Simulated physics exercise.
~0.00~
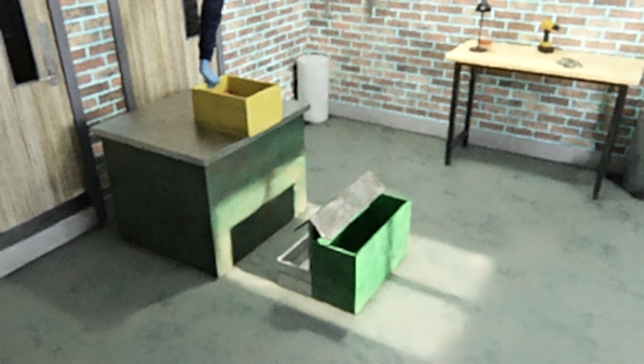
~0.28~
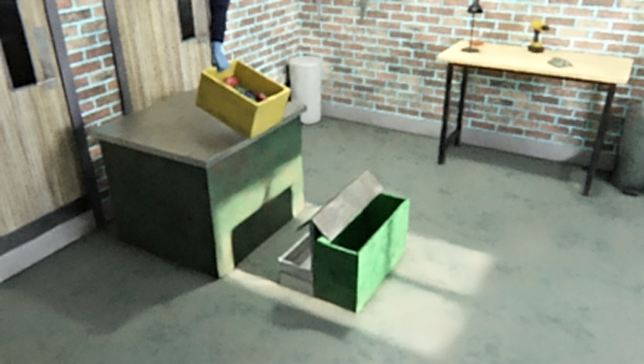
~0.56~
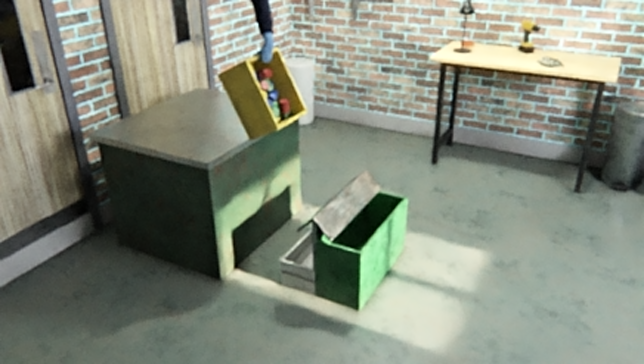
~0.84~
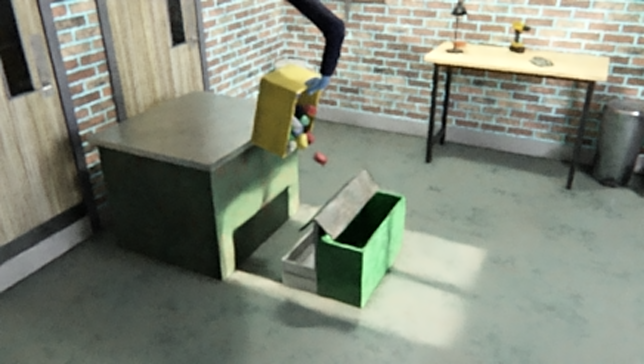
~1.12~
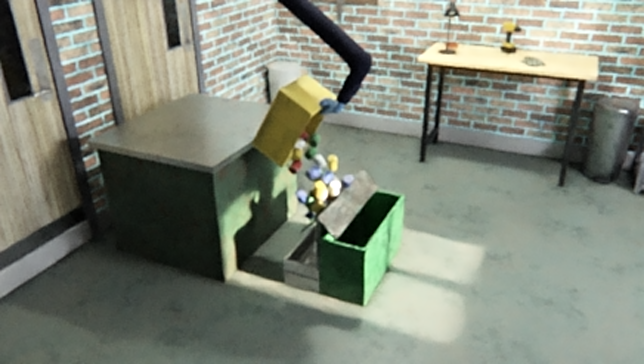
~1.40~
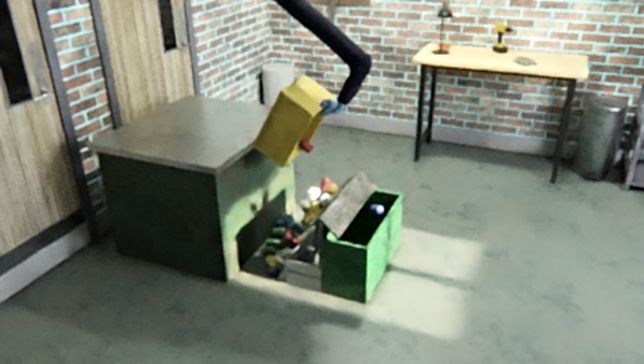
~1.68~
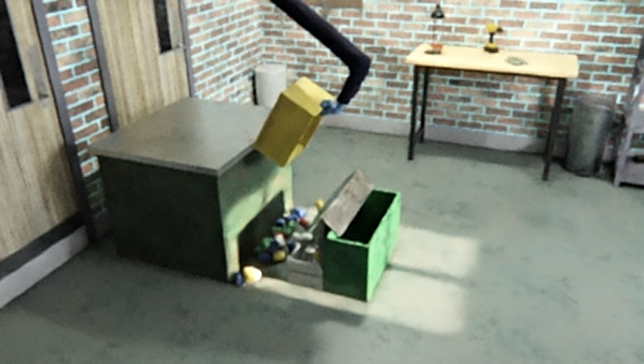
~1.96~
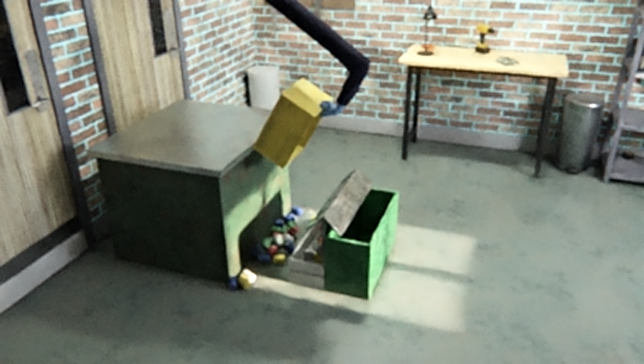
A dark robotic arm tipped a yellow crate over the edge of a bench until it hung nearly upside down, spilling colorful little jars toward a white tub and green box, and many ended up heaped on the floor short of the tub.
